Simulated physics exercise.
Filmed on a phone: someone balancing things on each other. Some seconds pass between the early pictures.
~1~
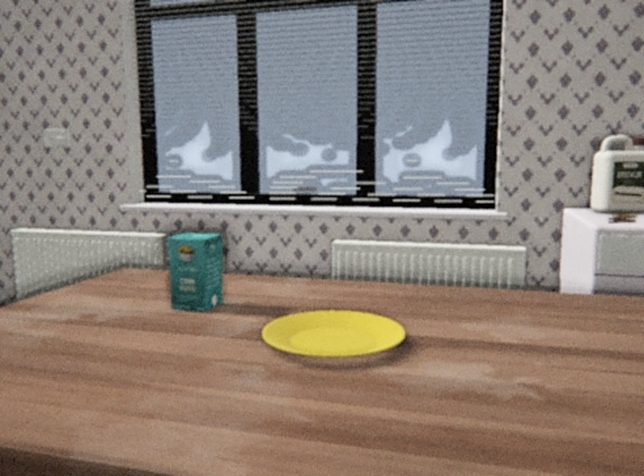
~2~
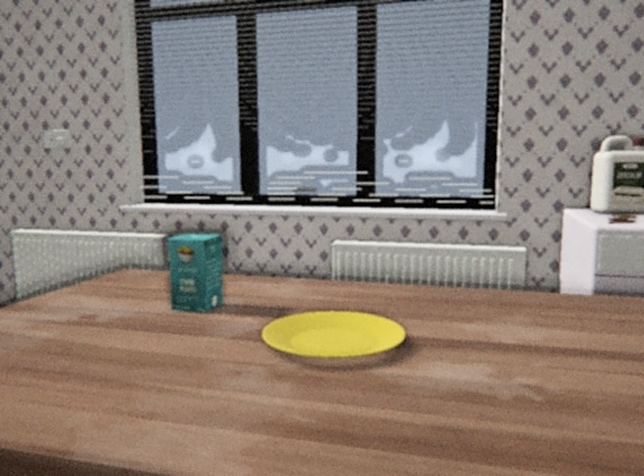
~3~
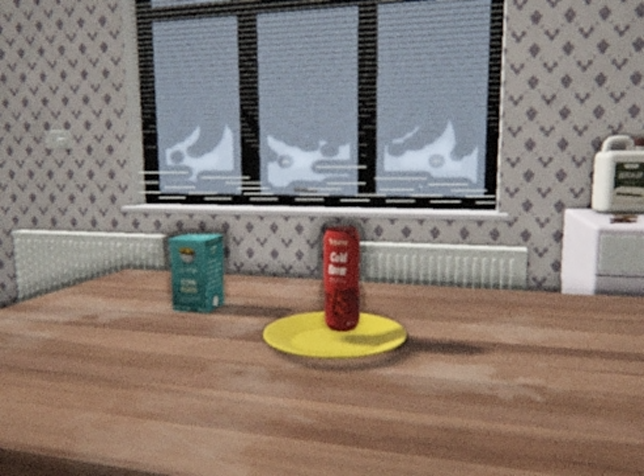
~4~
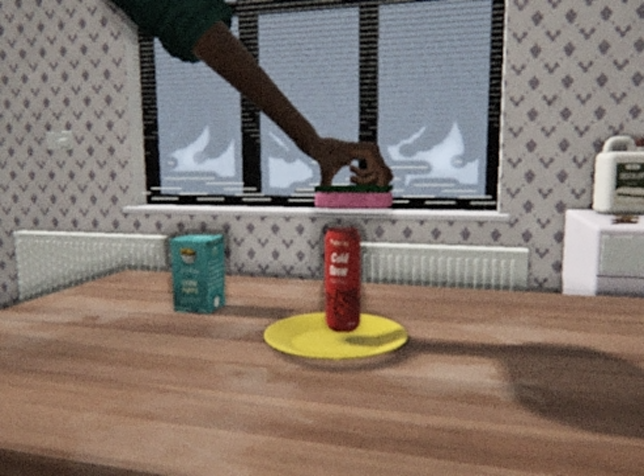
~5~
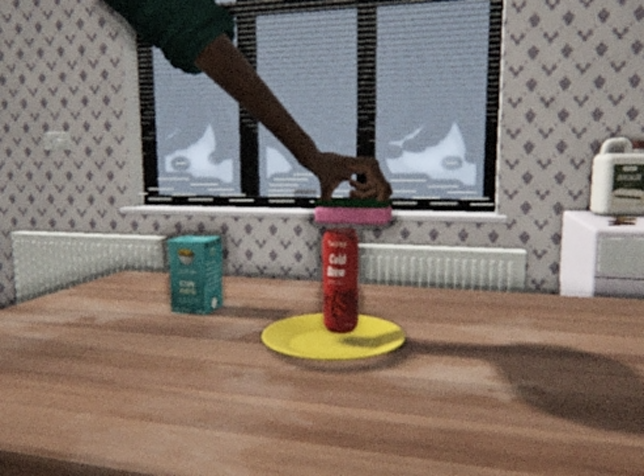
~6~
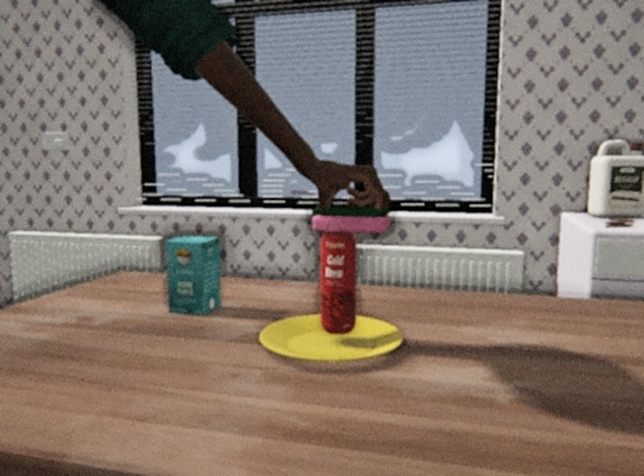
On a wooden table, a red can appears on a yellow plate, then a hand lowers a pink sponge onto the can.
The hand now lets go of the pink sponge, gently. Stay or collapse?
Here the pile stays up.
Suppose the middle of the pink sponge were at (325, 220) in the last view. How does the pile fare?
Then it keeps its balance.
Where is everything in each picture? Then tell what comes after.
In the first frame, the last thing is not in view yet; yellow plate (334, 336).
In the second frame, the last thing is not in view yet; turquoise carton (197, 272).
In the third frame, the last thing is not in view yet; red can (342, 279).
In the fourth frame, coming down; pink sponge (354, 197); yellow plate (336, 338).
In the fifth frame, coming down; pink sponge (354, 212); turquoise carton (196, 274).
In the sixth frame, in place under the hand; pink sponge (352, 220); red can (339, 281).
Then, 0.90 s past the last view, nothing moves.
Then, 2.00 s past the last view, pink sponge resting near (352, 220).
Finally, all 4 still in place. Final places as the last picture's camera would see them, pink sponge near (352, 220). The pile holds.
